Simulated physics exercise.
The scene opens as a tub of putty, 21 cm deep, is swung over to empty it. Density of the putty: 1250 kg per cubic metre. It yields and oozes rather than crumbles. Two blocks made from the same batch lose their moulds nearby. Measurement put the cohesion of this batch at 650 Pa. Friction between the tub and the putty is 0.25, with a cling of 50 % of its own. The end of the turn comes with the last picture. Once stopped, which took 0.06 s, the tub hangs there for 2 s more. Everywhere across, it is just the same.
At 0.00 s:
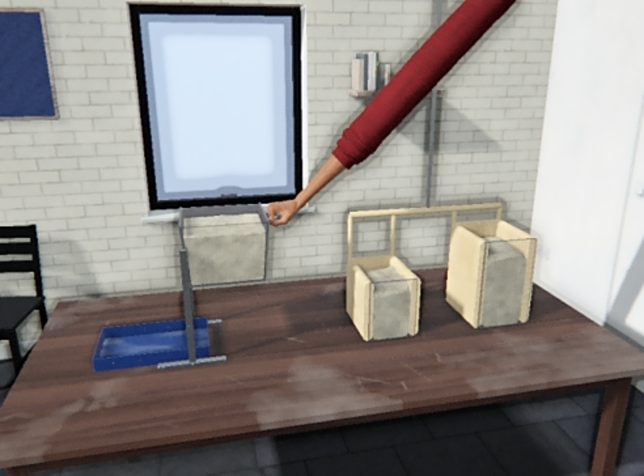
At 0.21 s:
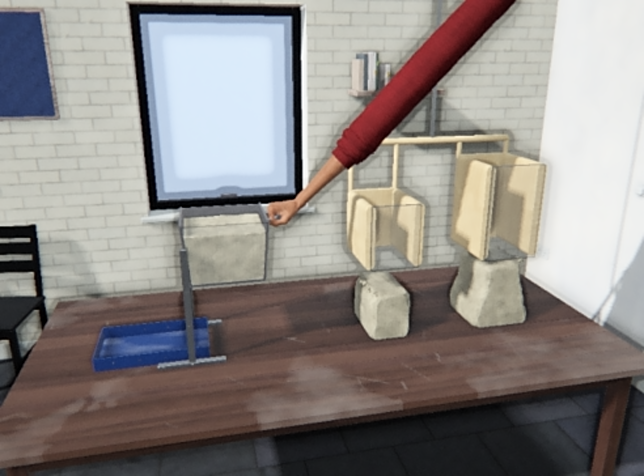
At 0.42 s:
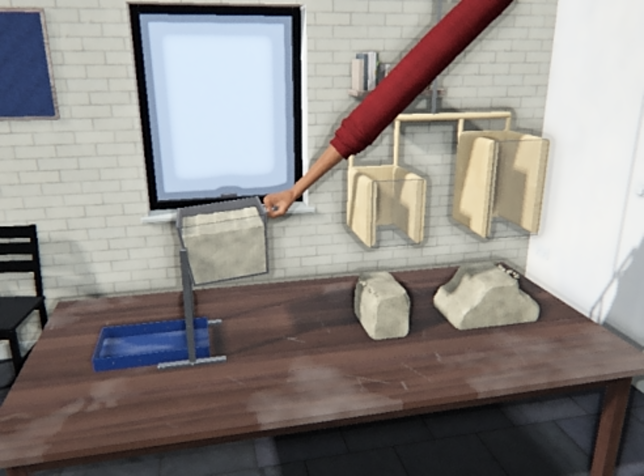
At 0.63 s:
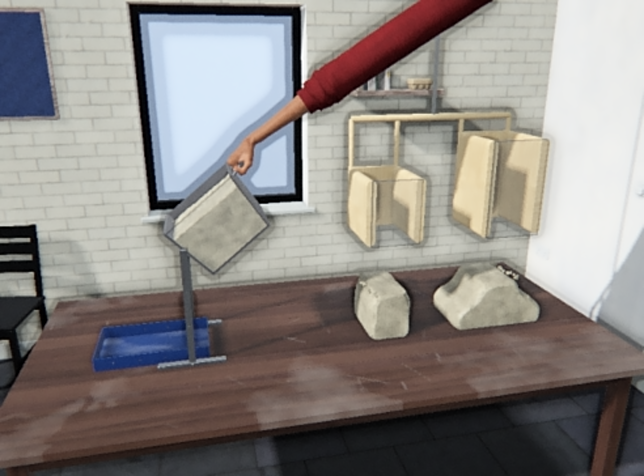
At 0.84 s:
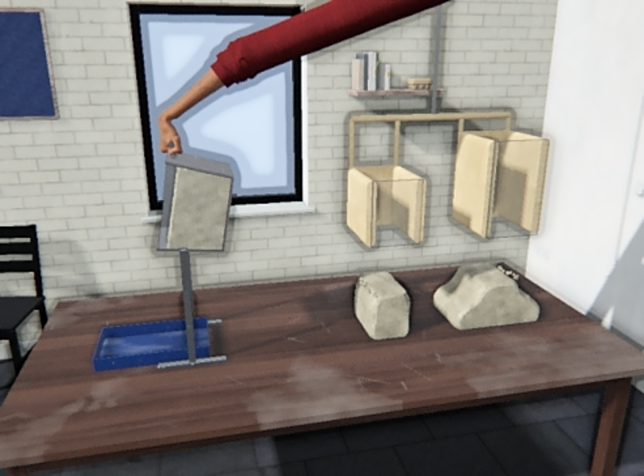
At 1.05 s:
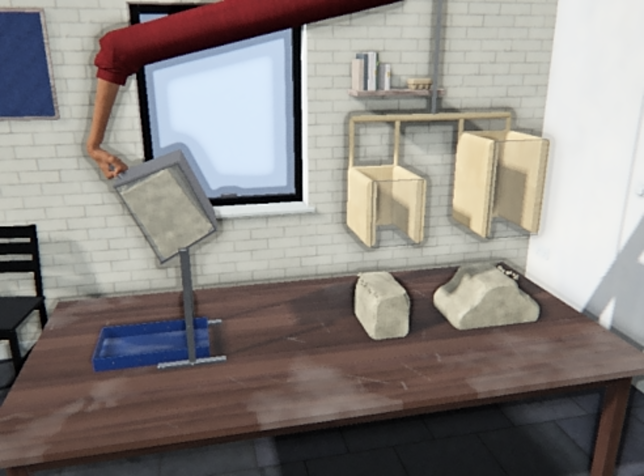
Two pale moulds lifted off two grey blocks on a wooden table, and the taller block slumped into a low mound; then a red-sleeved arm swung a tub of putty over to the left.
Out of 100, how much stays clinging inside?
0 %.
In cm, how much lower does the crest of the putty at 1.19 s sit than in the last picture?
I reckon it's close to 12 cm.
After 1.19 s, the tub is at 114 degrees and holds 45 %.
After 1.36 s, the tub is at 114 degrees and holds 0 %.
After 1.53 s, the tub is at 114 degrees and holds 0 %.
After 1.70 s, the tub is at 114 degrees and holds 0 %.
After 3.05 s, the tub is at 114 degrees and holds 0 %.
